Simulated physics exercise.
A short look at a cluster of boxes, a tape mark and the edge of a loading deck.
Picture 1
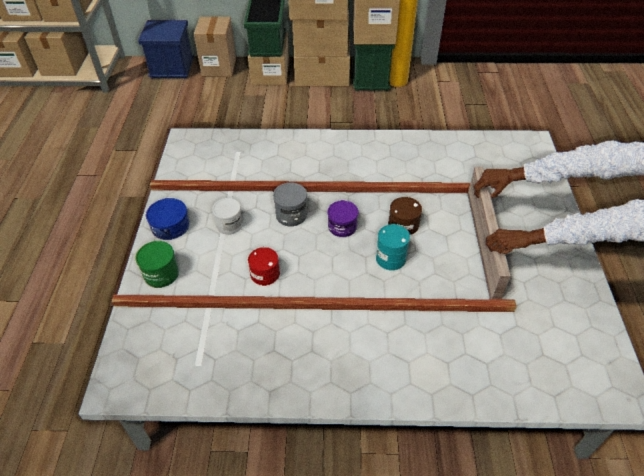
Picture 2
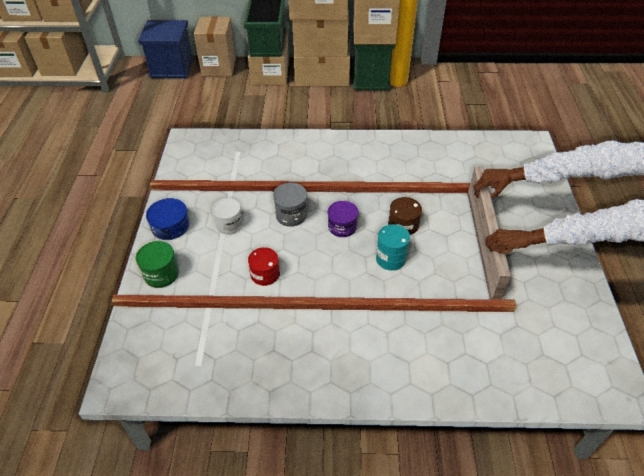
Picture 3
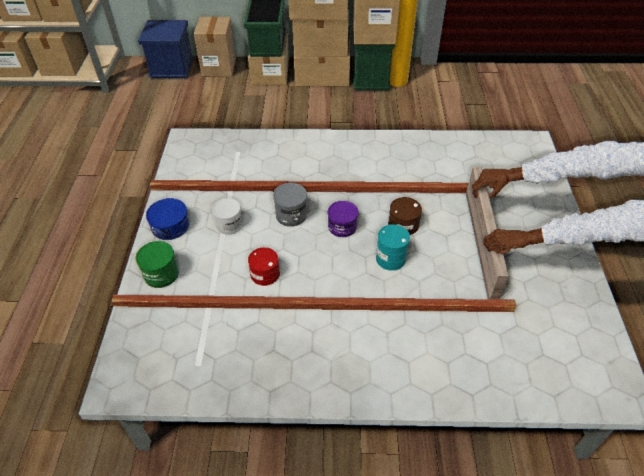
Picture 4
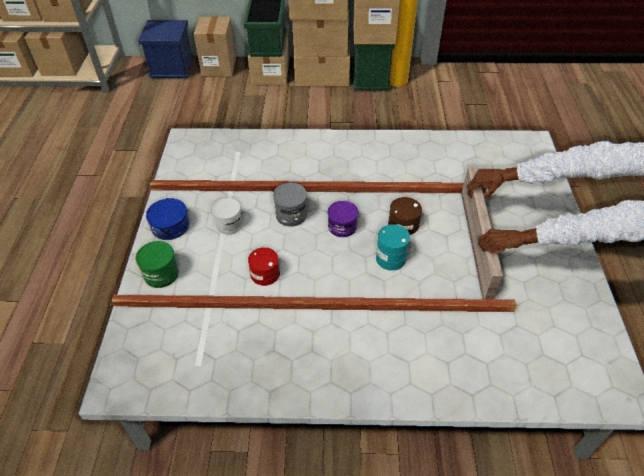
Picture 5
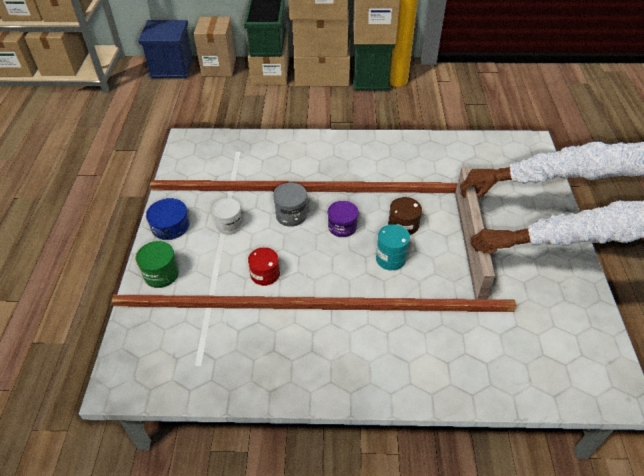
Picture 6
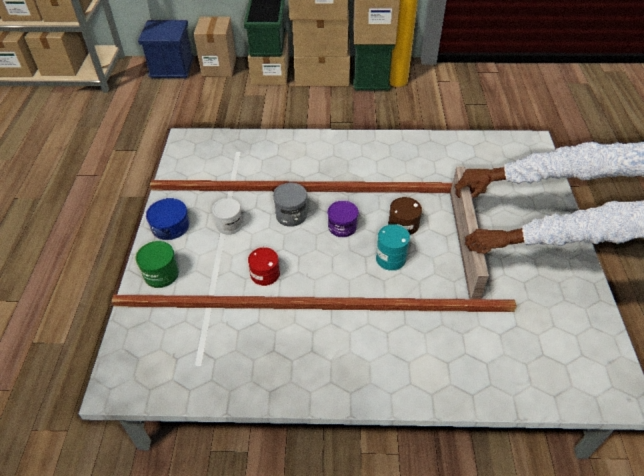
Wooden plank held by two hands sliding slightly left between two rails on a tiled table, the colored cans staying still.
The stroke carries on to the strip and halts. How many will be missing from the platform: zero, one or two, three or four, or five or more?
As it turns out, the number that fall off is zero.
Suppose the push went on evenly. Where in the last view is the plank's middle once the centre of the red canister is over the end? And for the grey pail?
Its middle is around (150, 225) and around (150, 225).
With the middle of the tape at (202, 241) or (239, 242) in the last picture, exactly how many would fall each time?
In that order 1 and 0.
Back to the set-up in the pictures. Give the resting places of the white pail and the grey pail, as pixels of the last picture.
Near (183, 211) and (211, 196).
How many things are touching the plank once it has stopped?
The number is 4.
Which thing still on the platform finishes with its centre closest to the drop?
The blue pail.
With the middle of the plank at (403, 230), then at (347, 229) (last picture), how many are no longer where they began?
The counts are 2 and 4.
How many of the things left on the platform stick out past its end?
The number is 1.
A little later, none off yet; blue pail at rest near (168, 219); green pail at rest near (158, 265); white pail at rest near (228, 217).
When it is over, the number that fall off is zero.
